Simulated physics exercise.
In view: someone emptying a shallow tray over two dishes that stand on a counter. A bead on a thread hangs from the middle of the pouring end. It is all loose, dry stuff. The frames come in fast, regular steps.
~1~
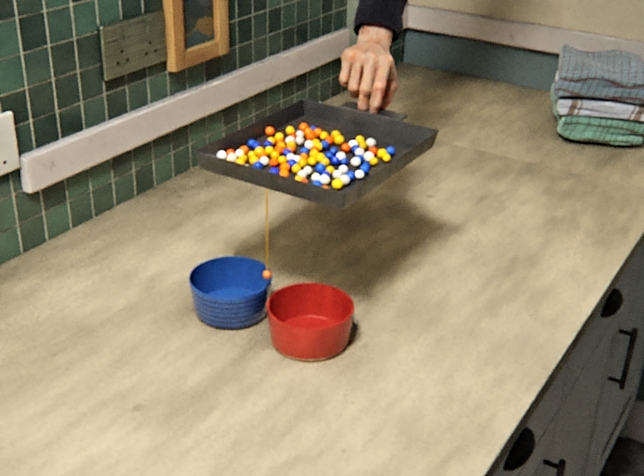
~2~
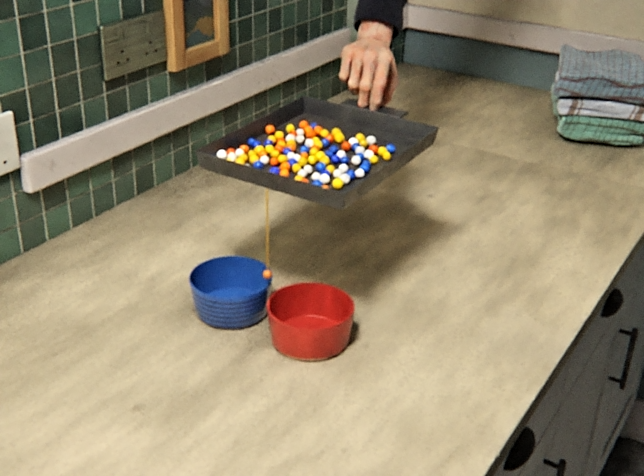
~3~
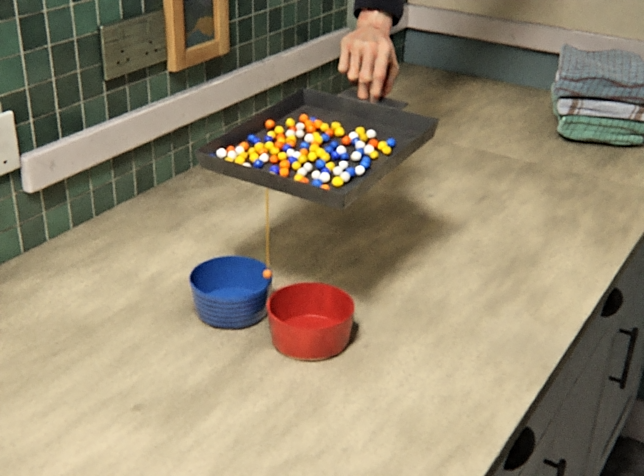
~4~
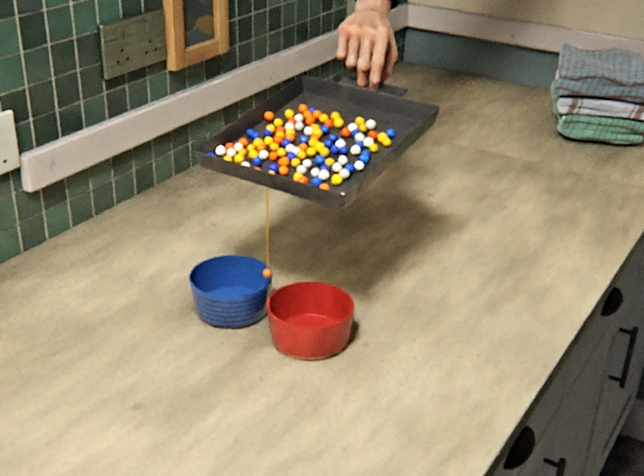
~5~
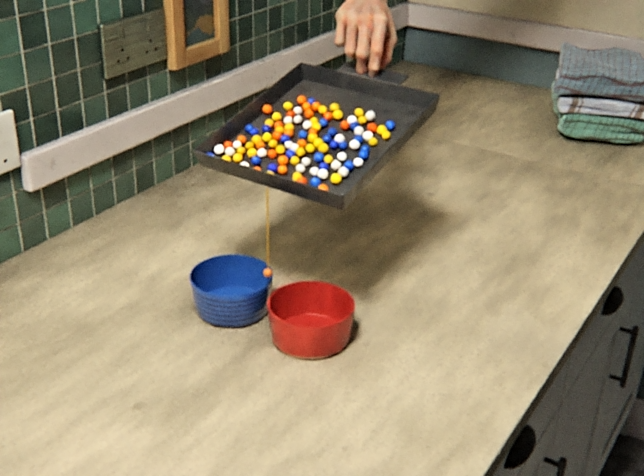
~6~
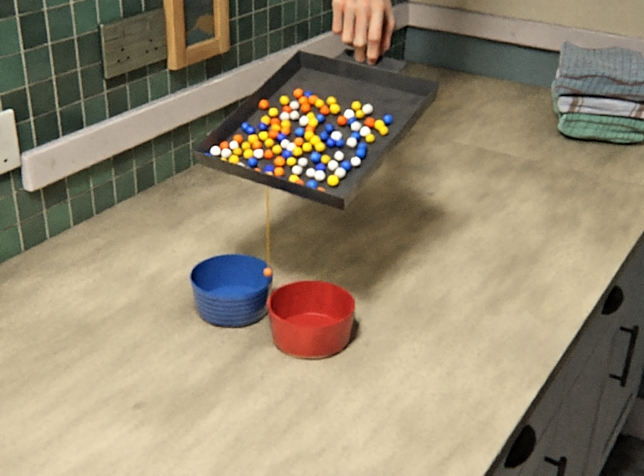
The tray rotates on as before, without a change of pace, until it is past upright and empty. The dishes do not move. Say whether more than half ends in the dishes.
Caught overall: Only the smaller part.
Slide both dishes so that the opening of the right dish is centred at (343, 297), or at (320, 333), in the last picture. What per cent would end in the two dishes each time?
Near 0 % and 70 %.
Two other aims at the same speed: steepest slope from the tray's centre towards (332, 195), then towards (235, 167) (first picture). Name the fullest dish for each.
The first try: The dish on the right. The second: The left one.
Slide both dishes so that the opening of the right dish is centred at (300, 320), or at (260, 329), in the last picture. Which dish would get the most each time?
The first try: The dish on the right. The second: The dish on the right.
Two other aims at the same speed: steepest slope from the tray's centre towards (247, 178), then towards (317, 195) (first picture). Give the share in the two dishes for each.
In turn 40 and 70 in a hundred.
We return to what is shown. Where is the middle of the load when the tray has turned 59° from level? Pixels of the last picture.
Near (277, 157).
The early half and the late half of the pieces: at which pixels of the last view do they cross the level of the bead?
At about (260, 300), then at (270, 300).
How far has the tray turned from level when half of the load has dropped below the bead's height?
Near 95 degrees.
Just after the last frame, tray tipped steeply; every one on the tray.
A moment on, tray tipped right over; roughly a third on the tray; just a few in the right dish; roughly a third outside both; roughly a third in the air.
Further on, tray tipped past a quarter turn; about a tenth in the right dish; just a few in the left dish; the larger part outside both.
When it is over, tray tipped past a quarter turn; about a tenth in the right dish; just a few in the left dish; the larger part outside both.
